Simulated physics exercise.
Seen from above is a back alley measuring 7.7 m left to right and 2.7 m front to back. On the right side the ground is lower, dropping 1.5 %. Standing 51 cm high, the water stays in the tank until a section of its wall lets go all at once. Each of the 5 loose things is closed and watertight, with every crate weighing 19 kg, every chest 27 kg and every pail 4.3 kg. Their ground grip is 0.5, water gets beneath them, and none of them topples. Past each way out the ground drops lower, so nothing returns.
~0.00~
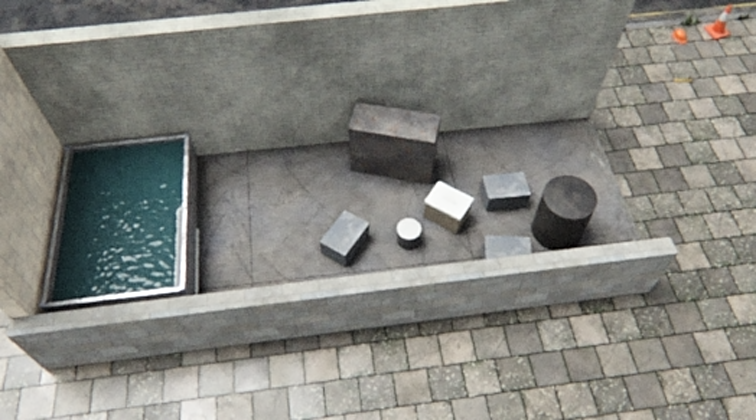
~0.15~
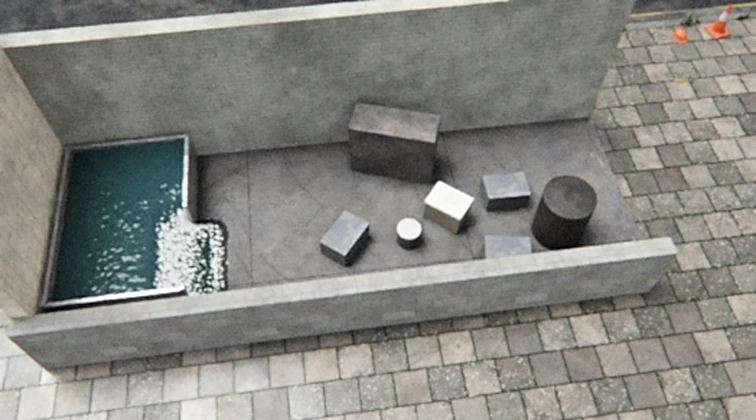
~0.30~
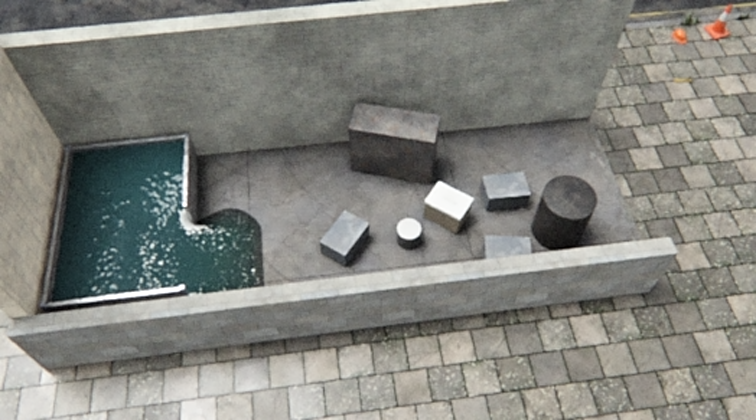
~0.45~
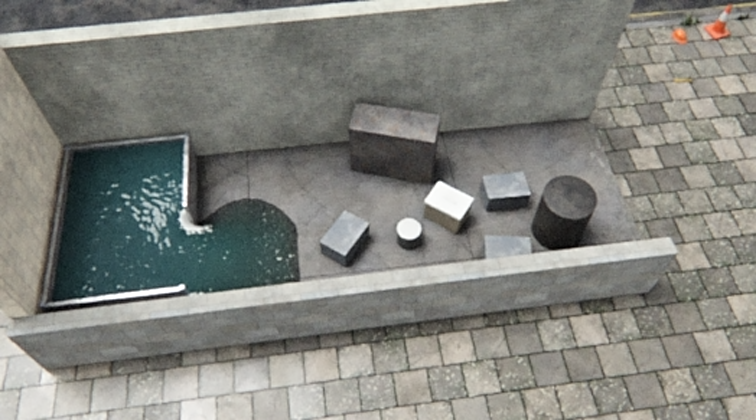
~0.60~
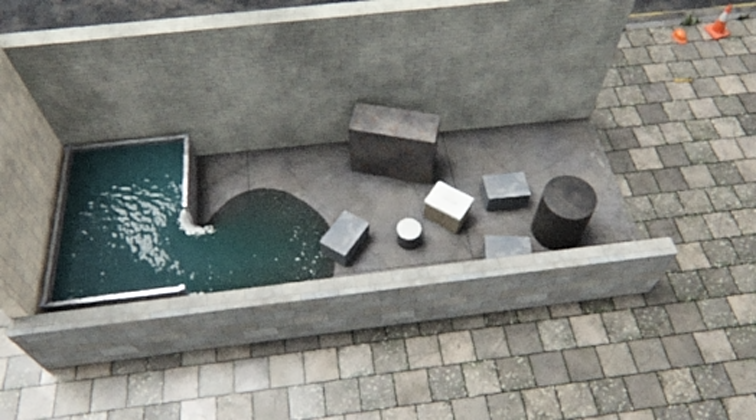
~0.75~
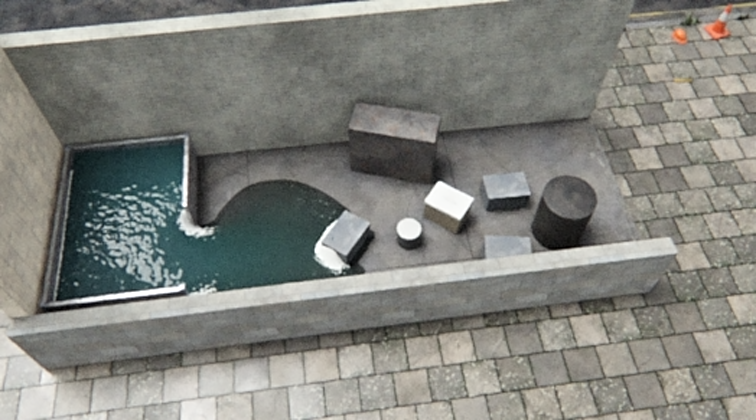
Dark green water pours from a walled pool, spreads right and reaches a grey block.
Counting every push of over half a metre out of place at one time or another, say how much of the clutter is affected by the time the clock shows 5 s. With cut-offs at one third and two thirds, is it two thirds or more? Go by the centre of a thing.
Yes.
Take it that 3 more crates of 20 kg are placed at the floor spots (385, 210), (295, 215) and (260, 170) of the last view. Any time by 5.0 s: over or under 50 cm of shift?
In order: Greater, greater and smaller.
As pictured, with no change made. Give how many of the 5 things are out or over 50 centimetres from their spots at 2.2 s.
Count: 2.
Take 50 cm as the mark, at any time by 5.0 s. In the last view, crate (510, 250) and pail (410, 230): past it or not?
First below it, second above it.
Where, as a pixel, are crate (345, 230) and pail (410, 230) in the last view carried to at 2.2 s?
Estimated pixels: (478, 226) and (508, 206).
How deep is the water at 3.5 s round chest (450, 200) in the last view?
Depth: Near 7 cm.
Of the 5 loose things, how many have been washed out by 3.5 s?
By that moment the number is 1.
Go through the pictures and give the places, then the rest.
A crate at (344, 232) rests on the ground; a crate at (506, 185), on the bottom; water covers 3.7 m2; 0 of 5 have shifted, in the first frame.
A crate at (344, 232) rests on the ground; a crate at (506, 185), on the bottom; 4.4 m2 under water; 0 of 5 have shifted, in the second frame.
A crate at (344, 232), on the bottom; a crate at (506, 185) rests on the ground; 5.1 m2 under water; 0 of 5 have shifted, in the third frame.
A crate at (344, 232), on the bottom; a crate at (506, 185), on the bottom; water covers 5.9 m2; 0 of 5 have shifted, in the fourth frame.
A crate at (344, 232), on the bottom; a crate at (506, 185) rests on the ground; 6.8 m2 under water; 0 of 5 have shifted, in the fifth frame.
A crate at (345, 232) rests on the ground; a crate at (506, 185) rests on the ground; 7.5 m2 under water; 0 of 5 have shifted, in the sixth frame.
After 1.1 s 0 of 5 are over 50 cm from their spots; 0 afloat.
After 2.2 s 2 of 5 are over 50 cm from their spots; 2 afloat.
After 3.5 s 4 of 5 are over 50 cm from their spots; 3 afloat.
After 5.0 s 4 of 5 are over 50 cm from their spots, and 4 have been at some point; 1 afloat.
